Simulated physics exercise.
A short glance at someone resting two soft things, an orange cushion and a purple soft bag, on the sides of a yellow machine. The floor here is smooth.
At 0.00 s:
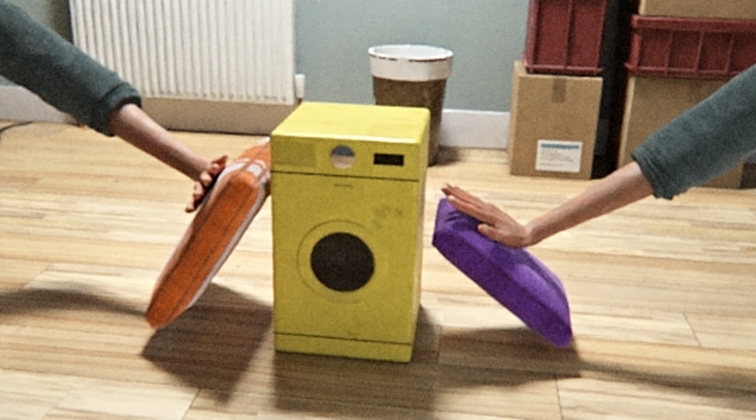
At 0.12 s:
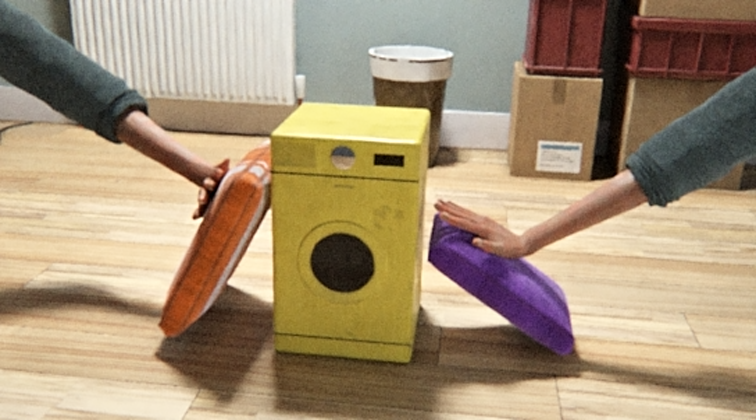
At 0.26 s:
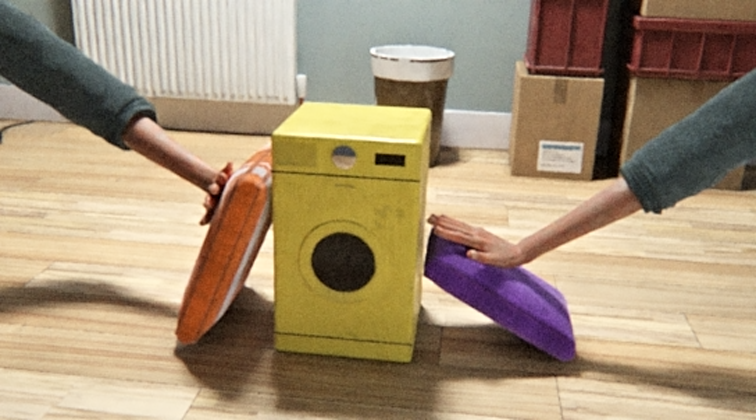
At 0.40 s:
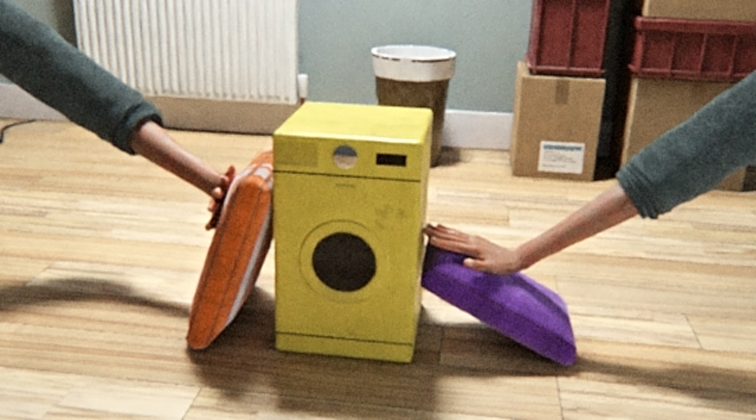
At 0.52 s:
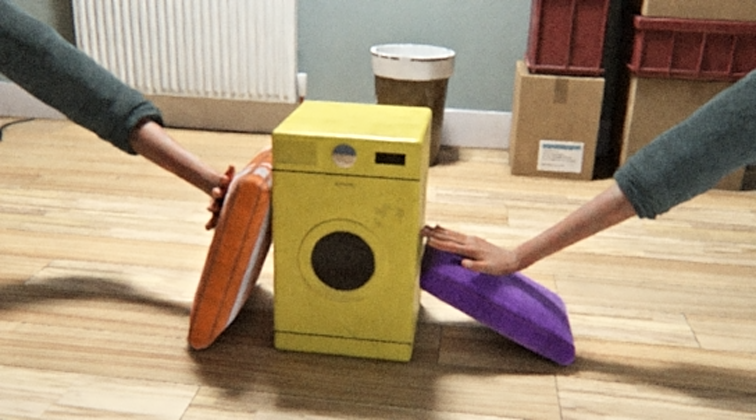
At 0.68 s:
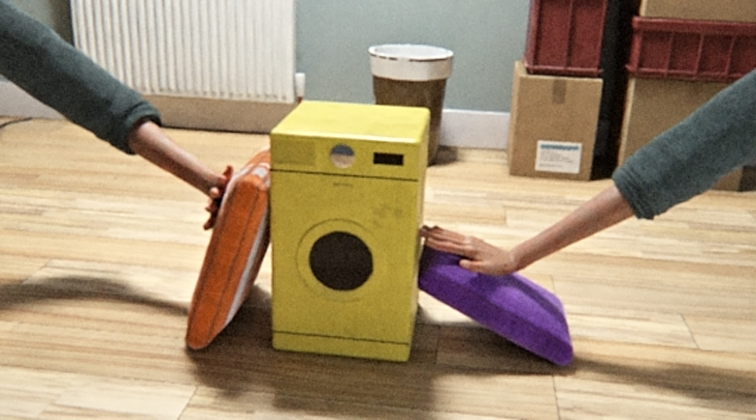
In a bright room with a smooth pale wooden floor, seen from the front by a still camera, boxes, crates, a bin and a radiator line the back. A yellow machine stands centrally, an orange cushion leaning on its left and a purple soft bag on its right, each touched by a hand. The cushion's foot slides inward as it grows steeper, while the bag sinks lower, then both barely move.
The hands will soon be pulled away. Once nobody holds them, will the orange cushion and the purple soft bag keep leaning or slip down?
In order: My guess is the orange cushion won't come down; my guess is the purple soft bag will come down.
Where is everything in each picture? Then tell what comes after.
Cushion foot (154, 323), head (243, 184); soft bag foot (564, 341), head (438, 237), in the first frame.
Cushion foot (169, 331); soft bag foot (566, 348), in the second frame.
Cushion foot (186, 339); soft bag foot (569, 354), in the third frame.
Cushion foot (197, 344); soft bag foot (569, 358), in the fourth frame.
Cushion foot (198, 344); soft bag foot (569, 358), in the fifth frame.
Cushion foot (196, 344), head (250, 186), almost upright; soft bag foot (566, 358), head (422, 281), at a low slant, in the sixth frame.
By 0.94 s, cushion still up near (246, 237); soft bag flat on the floor near (497, 319).
By 1.38 s, cushion still up near (246, 237); soft bag flat on the floor near (499, 320).
When it is over, cushion still up near (245, 237); soft bag flat on the floor near (499, 320). The orange cushion holds its lean and the purple soft bag slides down flat.
